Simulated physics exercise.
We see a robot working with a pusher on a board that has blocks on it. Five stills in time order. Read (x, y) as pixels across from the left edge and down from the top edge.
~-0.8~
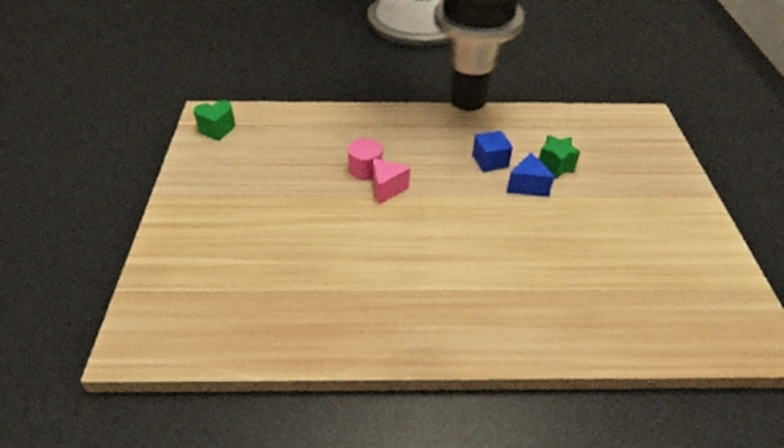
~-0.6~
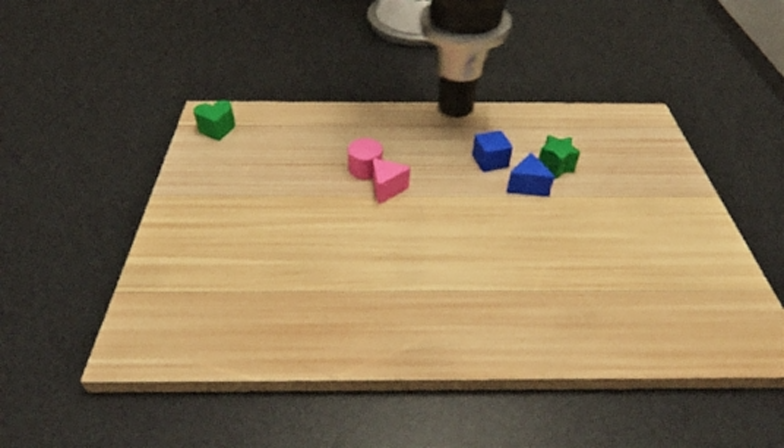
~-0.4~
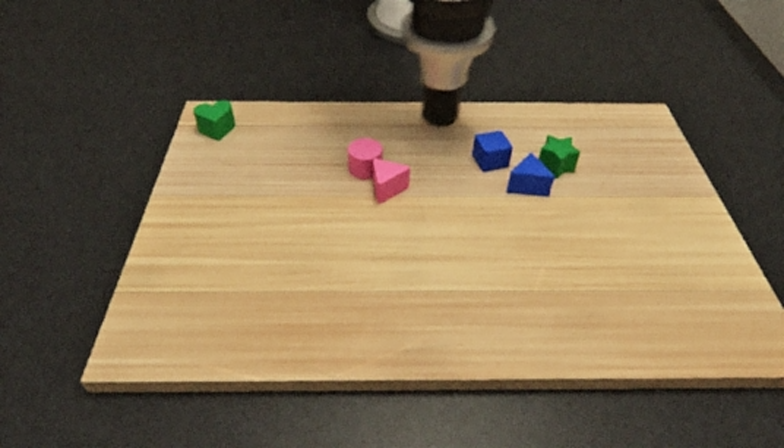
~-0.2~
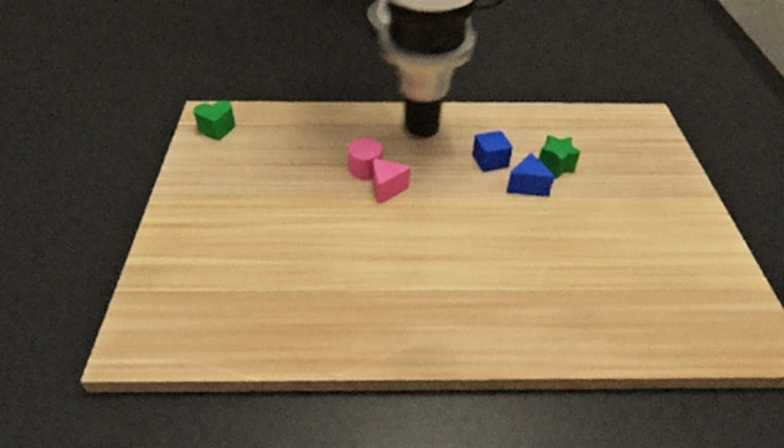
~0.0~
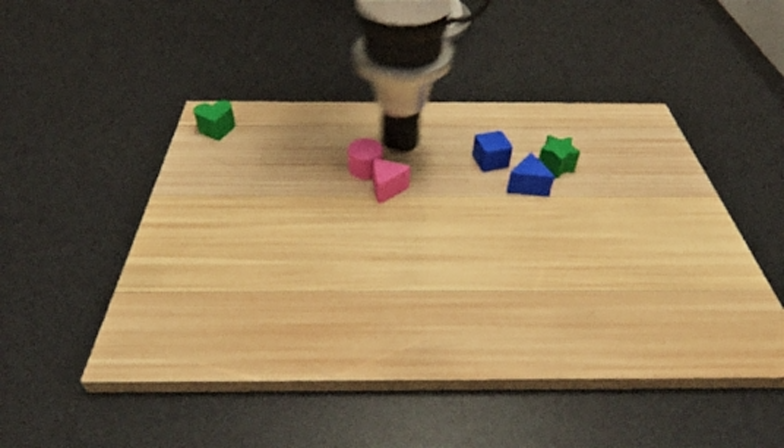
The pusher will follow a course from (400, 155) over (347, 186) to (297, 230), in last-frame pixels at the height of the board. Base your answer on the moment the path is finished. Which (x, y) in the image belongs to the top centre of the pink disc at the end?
At (272, 187).
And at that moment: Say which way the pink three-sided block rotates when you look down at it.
It goes round opposite to clock hands.
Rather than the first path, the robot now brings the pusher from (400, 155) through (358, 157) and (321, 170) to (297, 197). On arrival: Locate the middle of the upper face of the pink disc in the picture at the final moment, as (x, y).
It will likely be found at (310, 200).
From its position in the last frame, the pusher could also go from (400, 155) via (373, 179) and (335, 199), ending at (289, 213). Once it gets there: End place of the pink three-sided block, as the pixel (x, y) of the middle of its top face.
When the path ends, it will be at (380, 184).
What follows on the original path. One third of the way, pusher (361, 160); pink disc (327, 165); pink three-sided block (384, 172), turned 30° anticlockwise.
Two thirds of the way, pusher (330, 186); pink disc (290, 180); pink three-sided block (380, 175), turned 65° anticlockwise.
At the end, pusher (295, 216); pink disc (272, 187); pink three-sided block (380, 175), turned 65° anticlockwise.
